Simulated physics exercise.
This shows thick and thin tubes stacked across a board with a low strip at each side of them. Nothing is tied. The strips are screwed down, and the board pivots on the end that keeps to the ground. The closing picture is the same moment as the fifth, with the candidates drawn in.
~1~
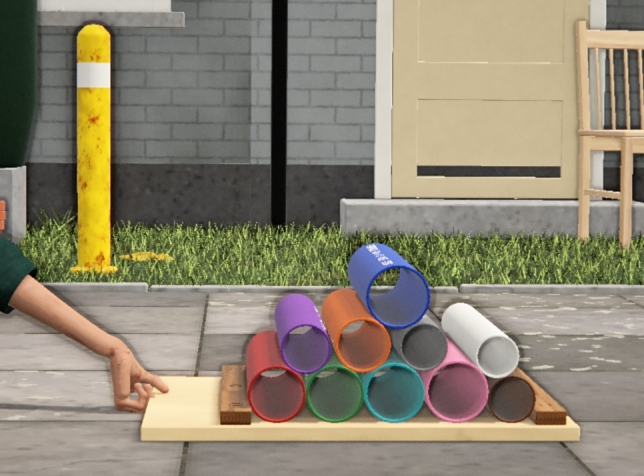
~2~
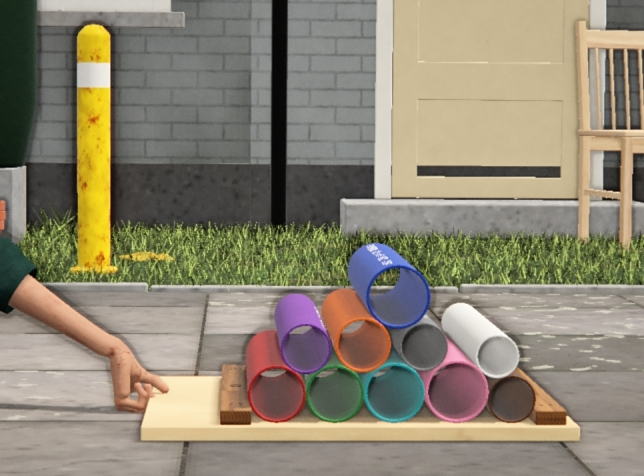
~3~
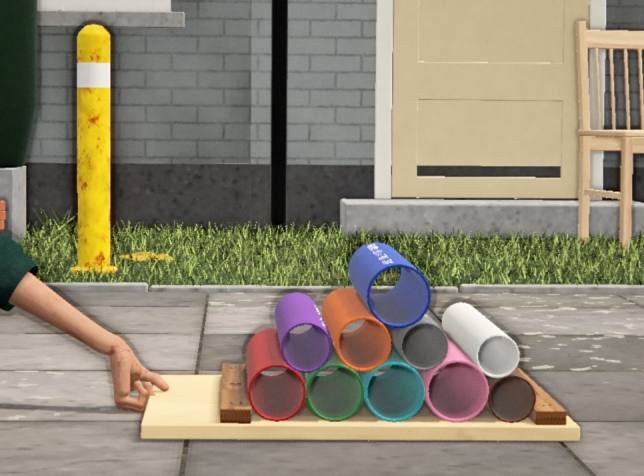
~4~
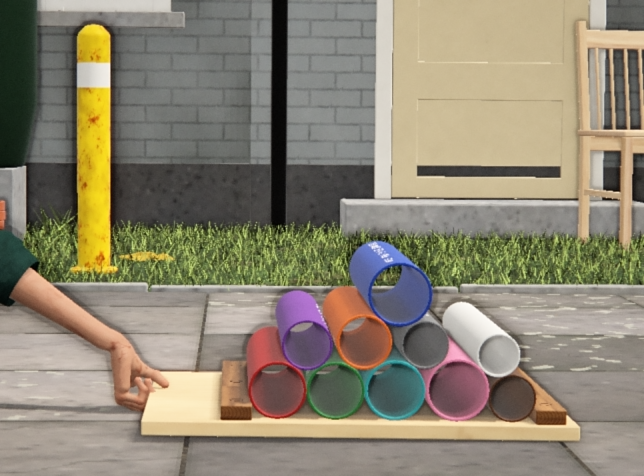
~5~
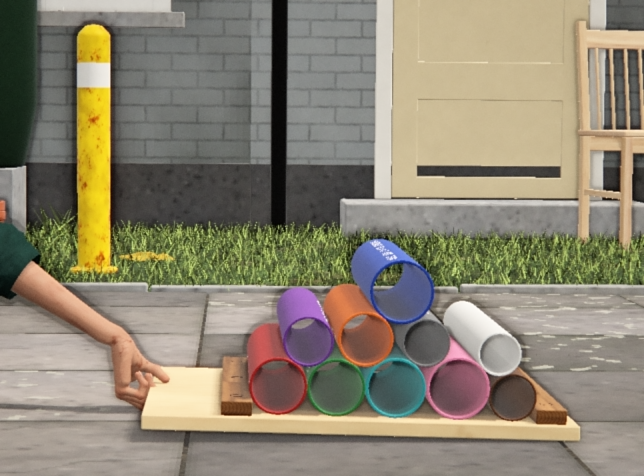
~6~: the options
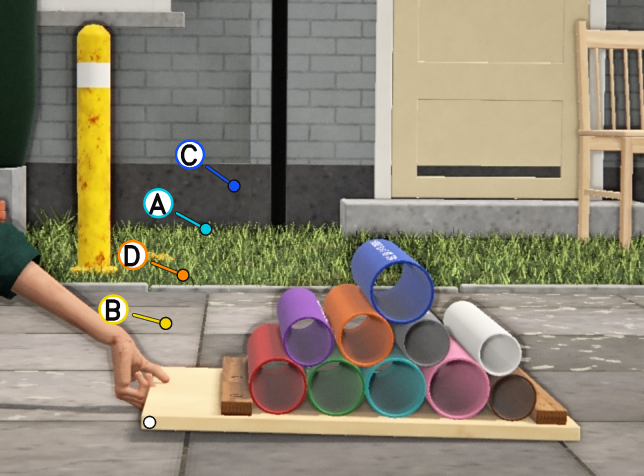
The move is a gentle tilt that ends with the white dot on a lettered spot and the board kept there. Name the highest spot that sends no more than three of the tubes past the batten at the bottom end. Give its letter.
The highest mark that will do is A.
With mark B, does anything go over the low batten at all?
No, at B.
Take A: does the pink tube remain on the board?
Yes.
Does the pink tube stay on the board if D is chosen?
The pink tube: Yes.
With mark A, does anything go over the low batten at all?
Yes.
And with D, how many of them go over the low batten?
The count is one.
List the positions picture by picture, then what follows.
In the first picture, green tube (335, 394); turquoise tube (394, 393); pink tube (457, 392).
In the second picture, pink tube (457, 392).
In the third picture, board (351, 399); red tube (277, 393); grey tube (424, 346).
In the fourth picture, board (351, 397); red tube (278, 390); green tube (336, 391).
In the fifth picture, board (351, 394); red tube (278, 386); green tube (336, 388).
On the marked copy, A at (206, 229); B at (166, 324); C at (234, 186); D at (183, 275); the white dot at (150, 422).
Following A. Soon after the start, board at 17°.
Later, board at 28°.
In the end, board at 28°, two over the low batten (white, blue).
As for the rest, B none over the low batten; C five over the low batten; D one over the low batten (white).
